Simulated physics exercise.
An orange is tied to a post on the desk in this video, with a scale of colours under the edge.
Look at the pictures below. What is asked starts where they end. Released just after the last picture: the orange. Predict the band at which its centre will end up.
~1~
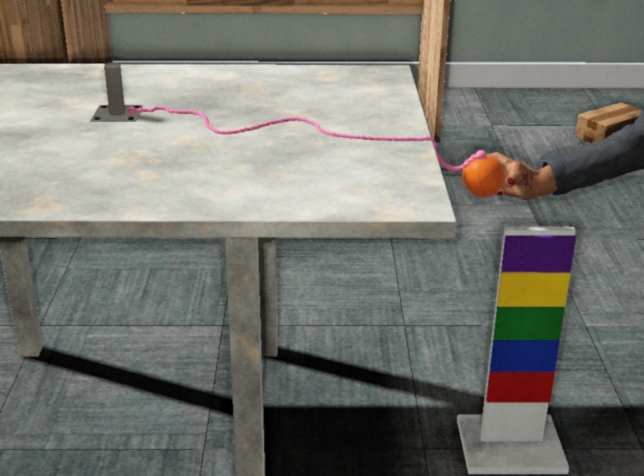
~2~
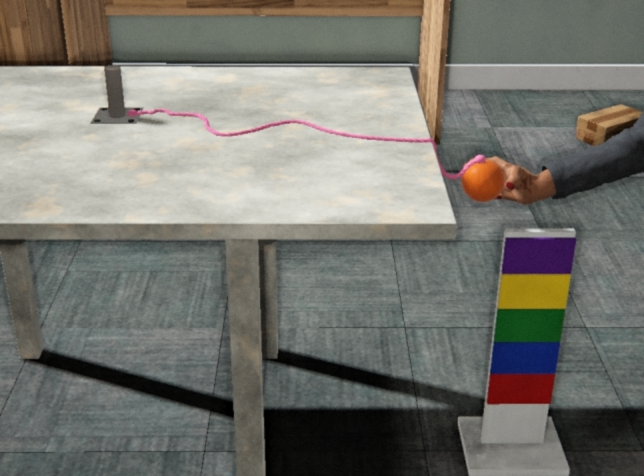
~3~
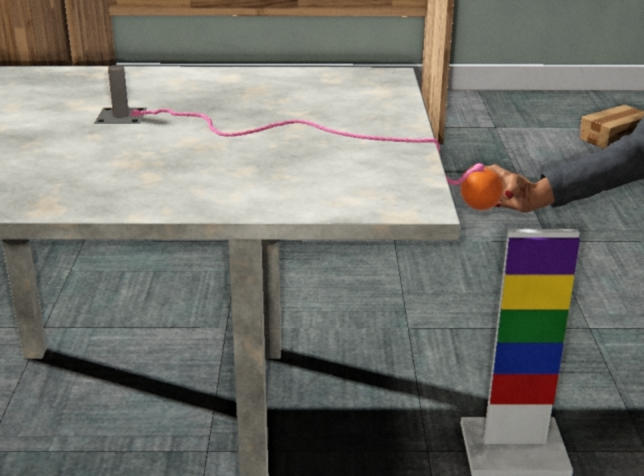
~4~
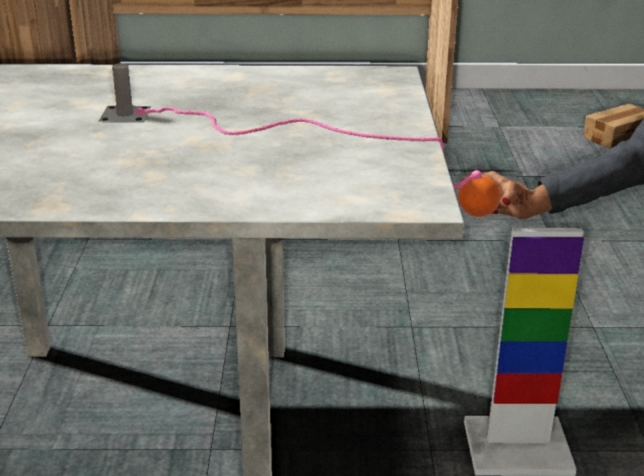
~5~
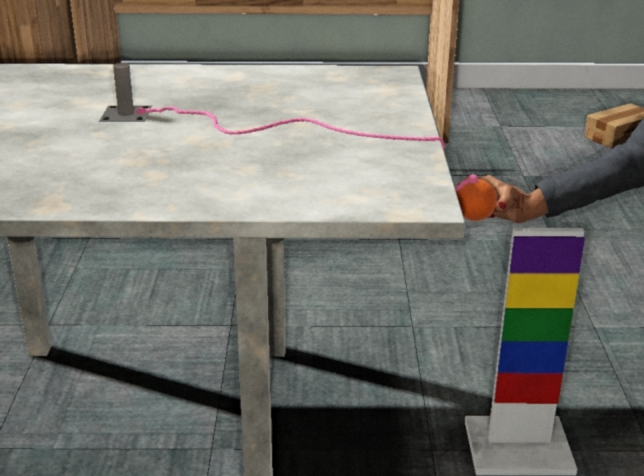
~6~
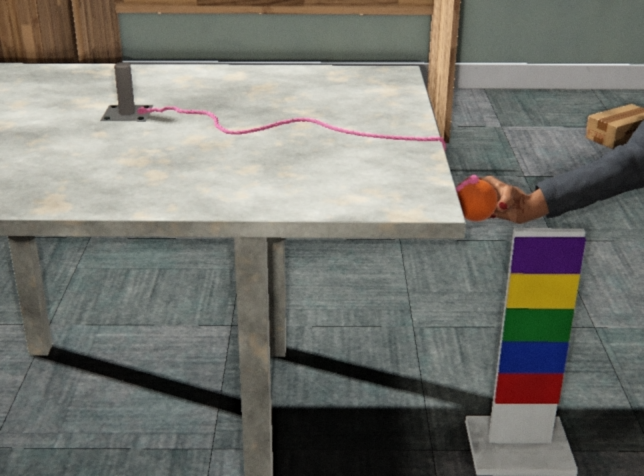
I predict the yellow band.
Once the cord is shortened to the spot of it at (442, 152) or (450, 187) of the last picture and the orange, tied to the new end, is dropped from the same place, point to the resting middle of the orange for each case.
One per try, the spots are (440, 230) and (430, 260).
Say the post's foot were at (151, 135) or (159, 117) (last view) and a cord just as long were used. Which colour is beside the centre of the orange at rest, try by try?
First try: Green; second try: Green.
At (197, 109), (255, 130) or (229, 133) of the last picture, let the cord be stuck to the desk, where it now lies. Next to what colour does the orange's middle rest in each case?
In that order: Yellow; purple; purple.
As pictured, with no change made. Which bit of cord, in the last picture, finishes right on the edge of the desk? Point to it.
It's the one at (378, 137).
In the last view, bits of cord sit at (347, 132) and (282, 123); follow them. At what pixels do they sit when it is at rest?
They end up at (410, 129) and (332, 124).
A little later, orange near (410, 281); level with yellow.
Next, orange near (443, 282); level with yellow.
When it is over, orange near (432, 282); level with yellow. Its middle rests at the yellow band.
